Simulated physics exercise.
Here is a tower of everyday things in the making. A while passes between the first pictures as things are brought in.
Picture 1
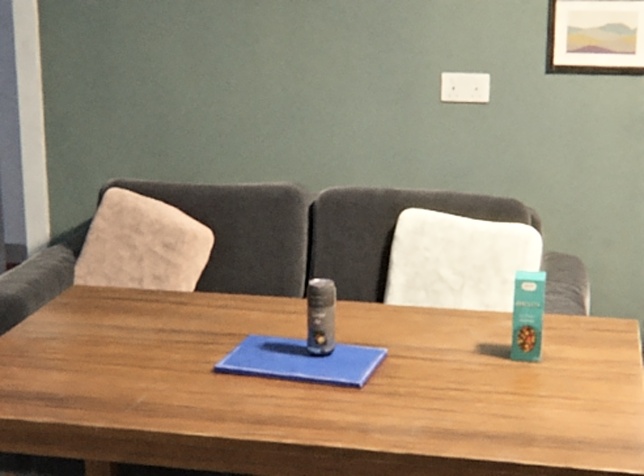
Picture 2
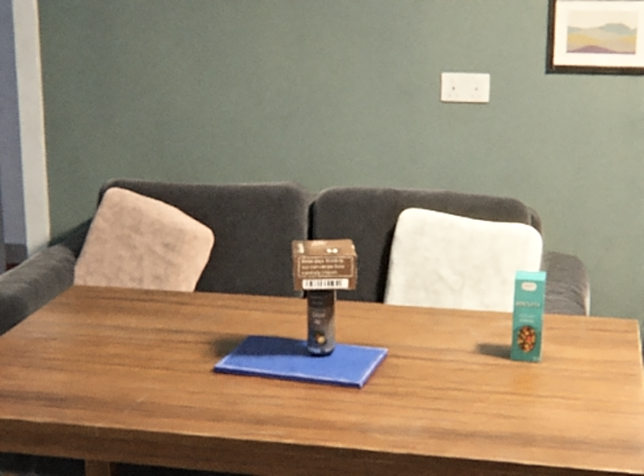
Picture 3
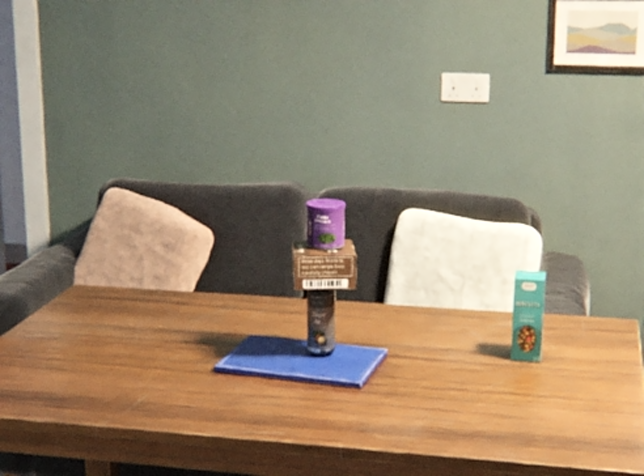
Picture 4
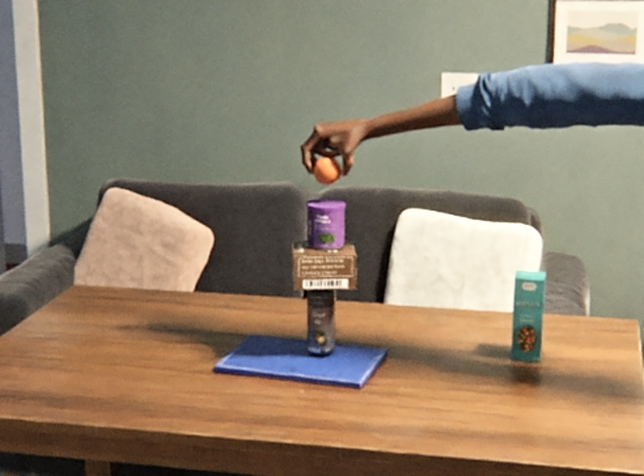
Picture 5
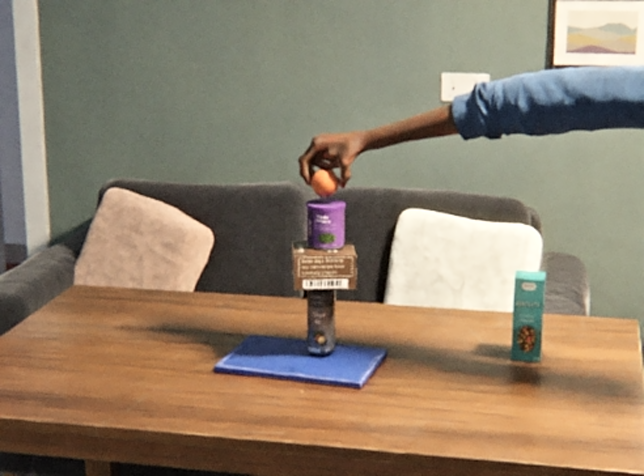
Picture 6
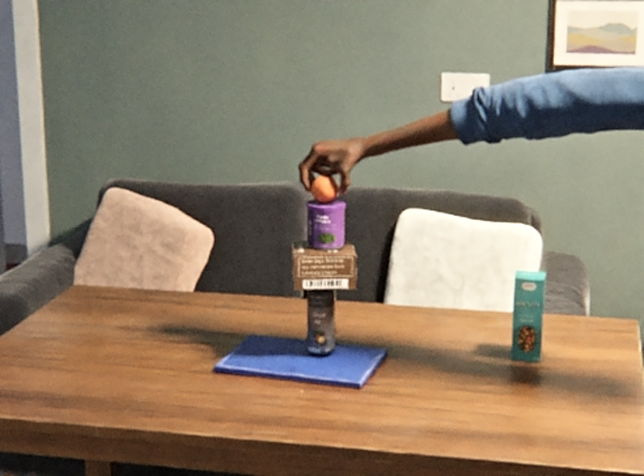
The clip shows a grey can on a blue tray, then a brown box and a purple container stacked above it, before a hand lowers an orange tomato onto the top and keeps holding it, a turquoise carton standing to the right.
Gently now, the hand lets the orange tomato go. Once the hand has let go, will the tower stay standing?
Yes.
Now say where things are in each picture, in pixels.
The last thing is not in view yet; grey can (321, 318), in the first frame.
The last thing is not in view yet, in the second frame.
The last thing is not in view yet; brown box (324, 265), in the third frame.
Coming down; orange tomato (328, 171); blue tray (303, 360), in the fourth frame.
Coming down; orange tomato (325, 183); turquoise carton (528, 316), in the fifth frame.
Set down, still held; orange tomato (325, 189); grey can (321, 318), in the sixth frame.
Then, 0.80 s on from there, no change.
Then, 1.90 s on from there, orange tomato resting near (325, 190).
In the end, all 6 unmoved. At the end, from the last picture's camera, orange tomato near (326, 190). The pile holds.
